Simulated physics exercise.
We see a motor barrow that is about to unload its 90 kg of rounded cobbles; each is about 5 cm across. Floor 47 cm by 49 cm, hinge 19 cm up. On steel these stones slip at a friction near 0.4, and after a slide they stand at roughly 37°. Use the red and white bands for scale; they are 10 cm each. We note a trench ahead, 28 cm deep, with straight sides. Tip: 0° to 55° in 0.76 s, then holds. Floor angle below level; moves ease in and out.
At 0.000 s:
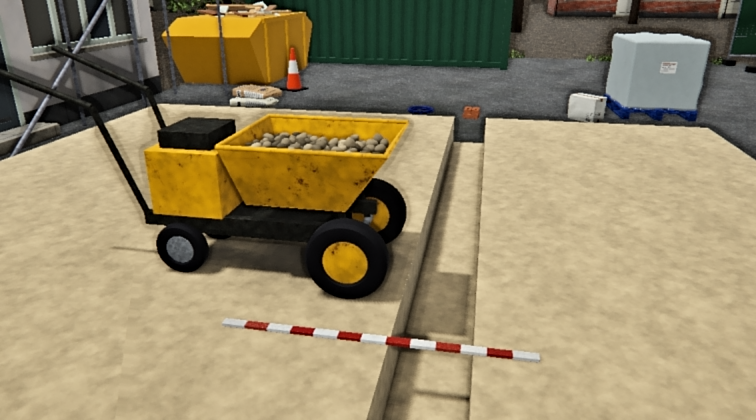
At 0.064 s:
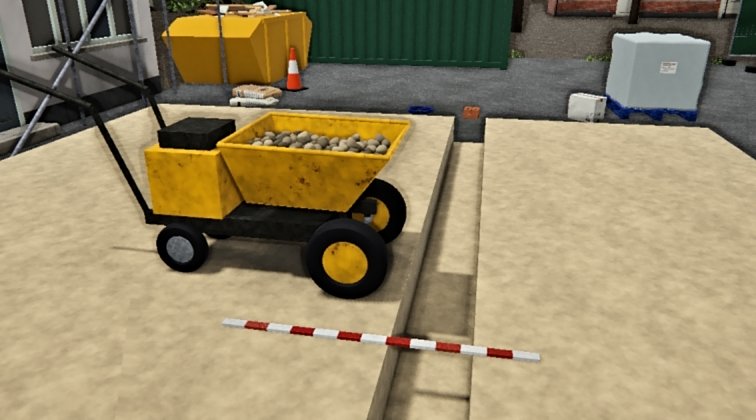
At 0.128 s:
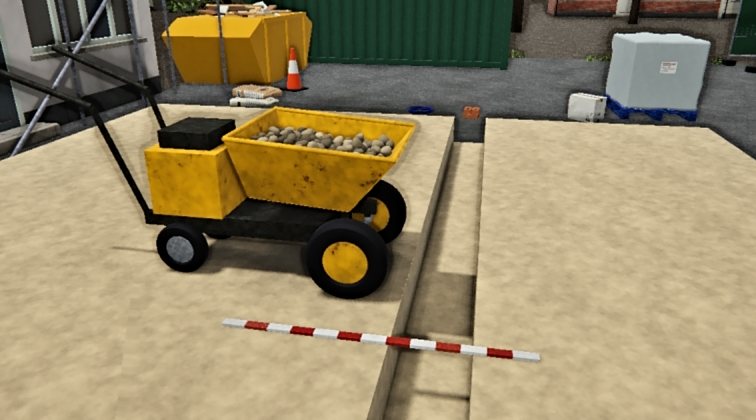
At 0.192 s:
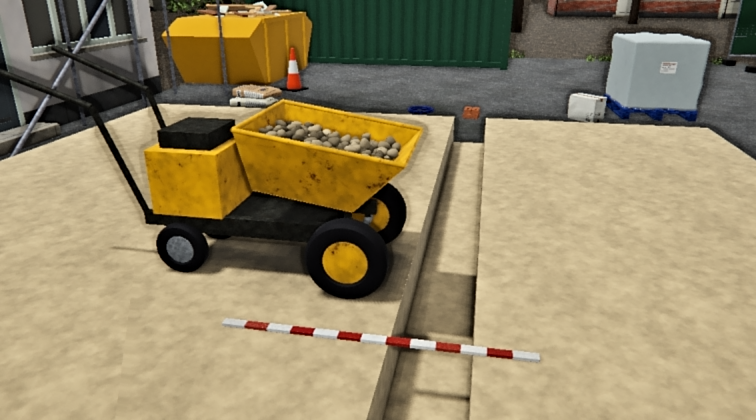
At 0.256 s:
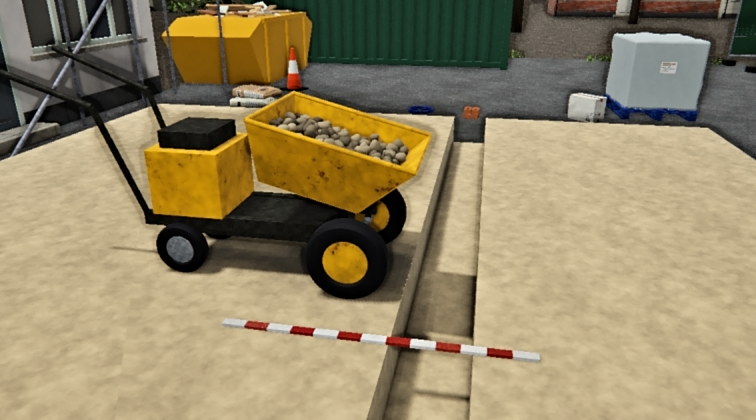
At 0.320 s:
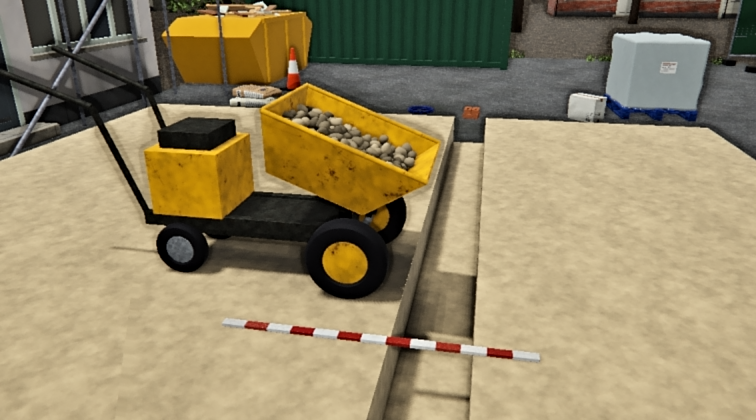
We see a yellow motor barrow loaded with rounded cobbles beside a straight-sided trench, a red and white striped pole lying across it. The skip starts level, then tilts steadily forward to the right, its rear rising while the wheels stay still.
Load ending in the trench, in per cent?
11 per cent.
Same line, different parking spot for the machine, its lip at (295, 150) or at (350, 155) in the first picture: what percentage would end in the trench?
Result: Close to 40 then close to 30 per cent.
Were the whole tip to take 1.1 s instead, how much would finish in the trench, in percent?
It would come to roughly 10 per cent.
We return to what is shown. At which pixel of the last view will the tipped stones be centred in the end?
At about pixel (508, 283) in the last view.
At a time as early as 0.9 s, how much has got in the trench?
Some 0 per cent of the load by that point.
After 0.6 s the floor is at 46°; 100 % in the skip; the foremost stones are at (436, 196).
After 0.9 s the floor is at 55°; 97 % in the skip, 1 % in the trench, 2 % past the trench; the foremost stones are at (497, 243).
After 1.2 s the floor is at 55°; 73 % in the skip, 1 % in the trench, 26 % past the trench; the foremost stones are at (569, 290).
After 3.2 s the floor is at 55°; 56 % in the skip, 11 % in the trench, 34 % past the trench; the foremost stones are at (655, 287).
